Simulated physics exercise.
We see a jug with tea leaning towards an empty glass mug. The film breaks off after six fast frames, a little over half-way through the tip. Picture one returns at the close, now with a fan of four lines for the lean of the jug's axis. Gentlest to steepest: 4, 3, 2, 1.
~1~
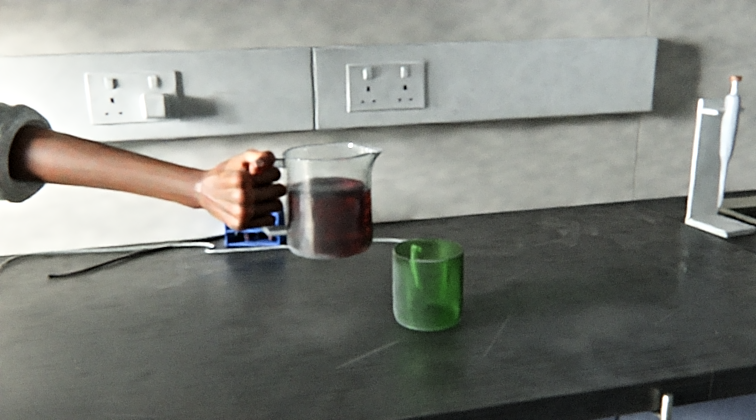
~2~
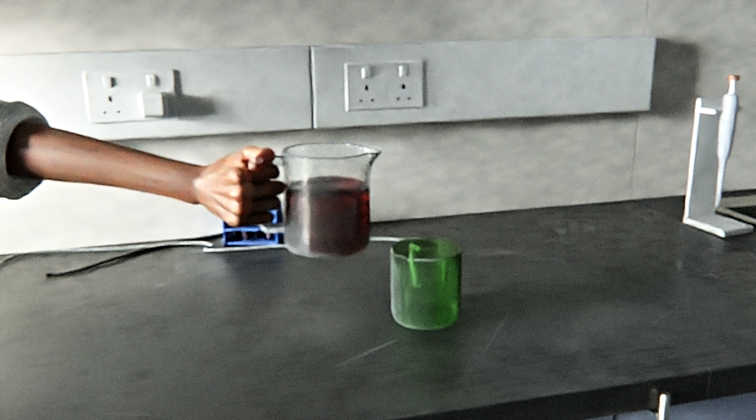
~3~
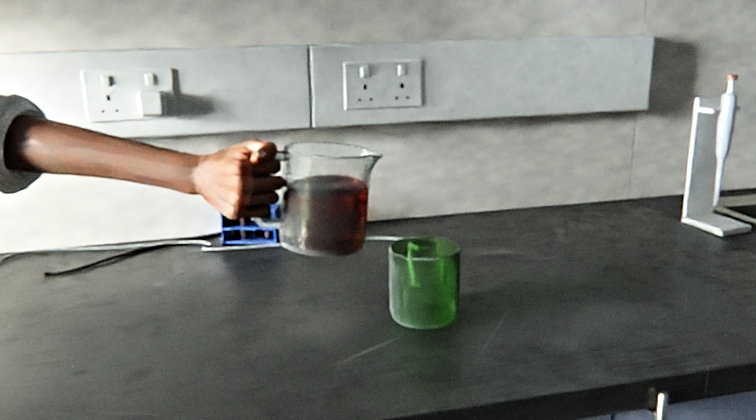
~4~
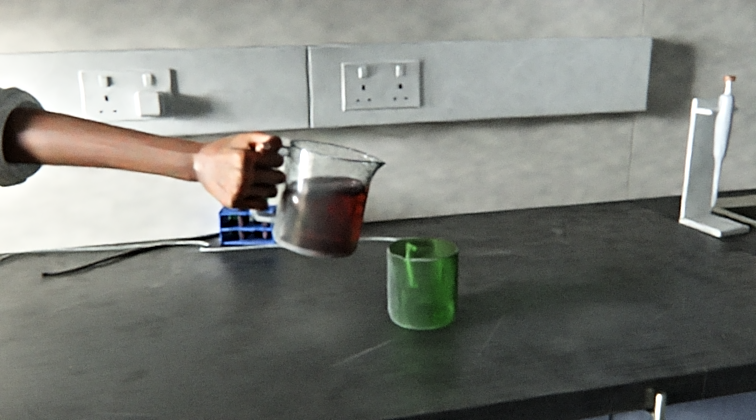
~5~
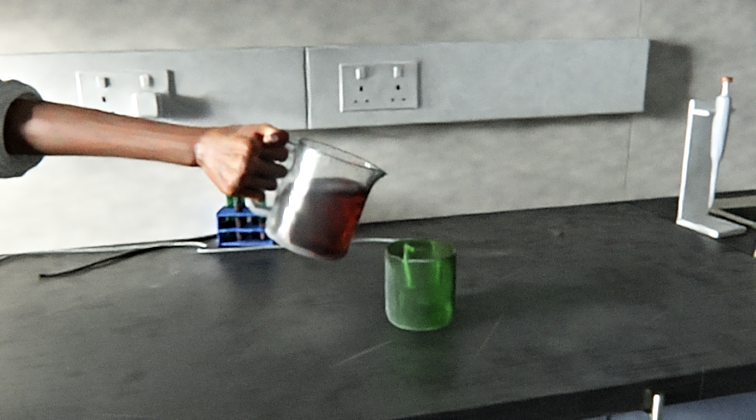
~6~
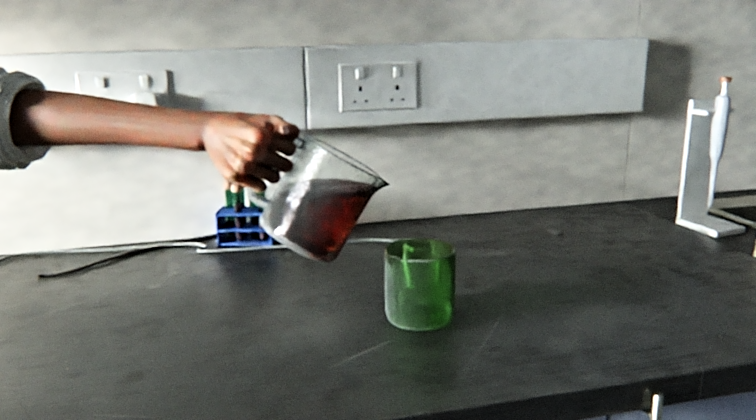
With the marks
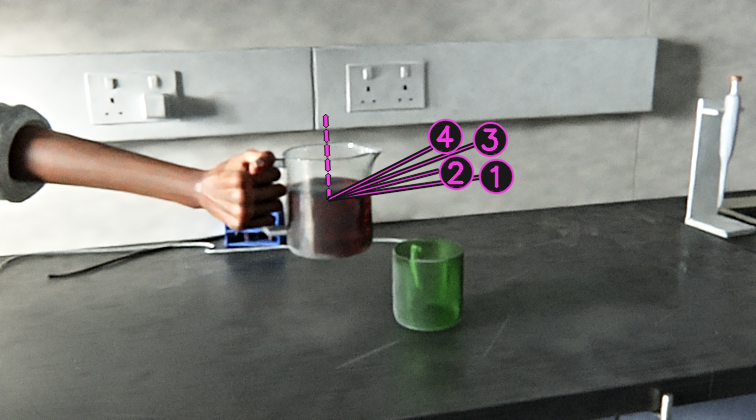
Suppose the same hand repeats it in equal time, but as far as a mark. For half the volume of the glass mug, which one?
4 beats the others.
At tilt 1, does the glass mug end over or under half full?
Over.
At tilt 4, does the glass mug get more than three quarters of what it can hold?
No.
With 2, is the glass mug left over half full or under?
Over.
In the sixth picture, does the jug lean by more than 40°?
No, it does not.
On the marked copy, 1 at (479, 177); 2 at (438, 171); 3 at (474, 144); 4 at (431, 147).
For tilt 1, the glass mug ends with about 82 % of what it can hold; 6 % of the tea is spilt.
For tilt 2, the glass mug ends with about 76 % of what it can hold.
For tilt 3, the glass mug ends with about 63 % of what it can hold.
For tilt 4, the glass mug ends with about 49 % of what it can hold.
